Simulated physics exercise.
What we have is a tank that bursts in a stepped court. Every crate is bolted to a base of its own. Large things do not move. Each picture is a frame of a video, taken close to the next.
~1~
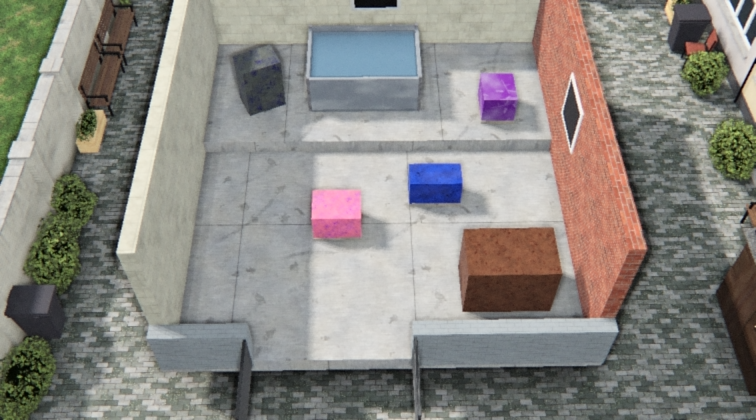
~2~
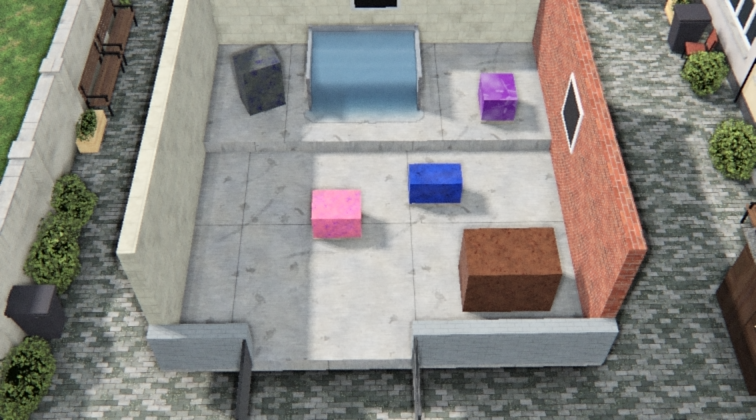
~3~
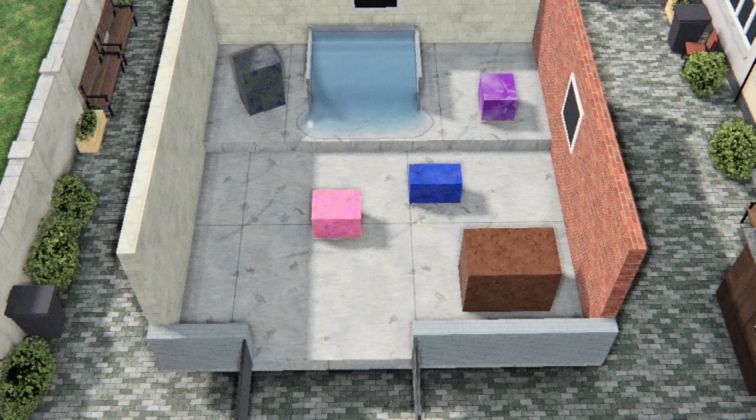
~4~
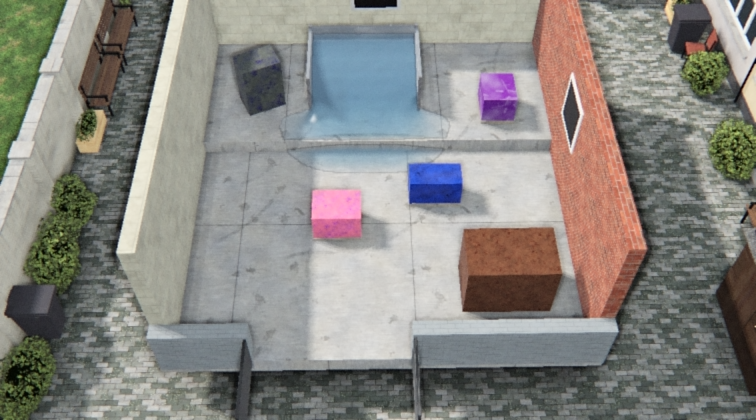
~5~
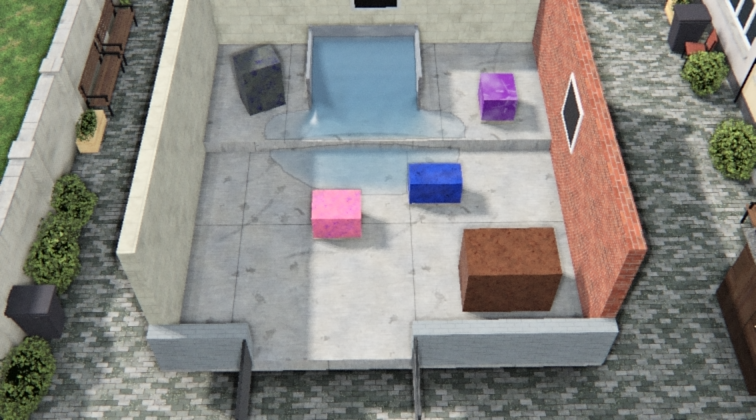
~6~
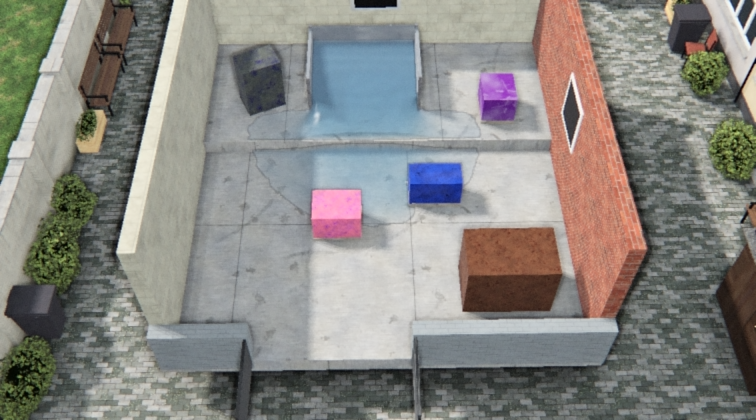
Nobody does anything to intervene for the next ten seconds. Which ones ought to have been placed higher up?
Outcome: The blue crate is within reach of the water; the pink crate is within reach of the water; the purple crate is out of reach of the water.
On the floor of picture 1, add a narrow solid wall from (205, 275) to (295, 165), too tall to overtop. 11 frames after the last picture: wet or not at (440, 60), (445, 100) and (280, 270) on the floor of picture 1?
One by one: Spared, spared, soaked.
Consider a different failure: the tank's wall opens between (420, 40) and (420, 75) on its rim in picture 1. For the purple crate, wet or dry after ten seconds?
The purple one is reached.
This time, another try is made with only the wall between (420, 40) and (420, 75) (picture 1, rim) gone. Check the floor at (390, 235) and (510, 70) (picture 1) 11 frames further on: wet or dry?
Waterless, submerged.
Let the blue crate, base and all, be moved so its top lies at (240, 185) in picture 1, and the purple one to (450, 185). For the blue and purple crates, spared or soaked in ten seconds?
The blue one is drenched; the purple one is drenched.
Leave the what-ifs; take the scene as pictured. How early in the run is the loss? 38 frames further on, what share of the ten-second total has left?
It should be close to 60 percent by then.
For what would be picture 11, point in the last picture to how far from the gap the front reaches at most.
Close to (425, 345).
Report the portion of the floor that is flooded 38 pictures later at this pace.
About 70 per cent.
A moment on, water covers 40 % of the floor; the blue crate water round its plinth, the pink crate water round its plinth, the purple crate water round its plinth.
Next, water covers 55 % of the floor; the blue crate water round its plinth, the pink crate water round its plinth, the purple crate water round its plinth.
Then, water covers 60 % of the floor; the blue crate water round its plinth, the pink crate water round its plinth, the purple crate water round its plinth.
Later, water covers 70 % of the floor; the blue crate water round its plinth, the pink crate water round its plinth, the purple crate water round its plinth.
In the end, water covers 65 % of the floor; the blue crate was topped, the pink crate was topped, the purple crate stayed above the water.
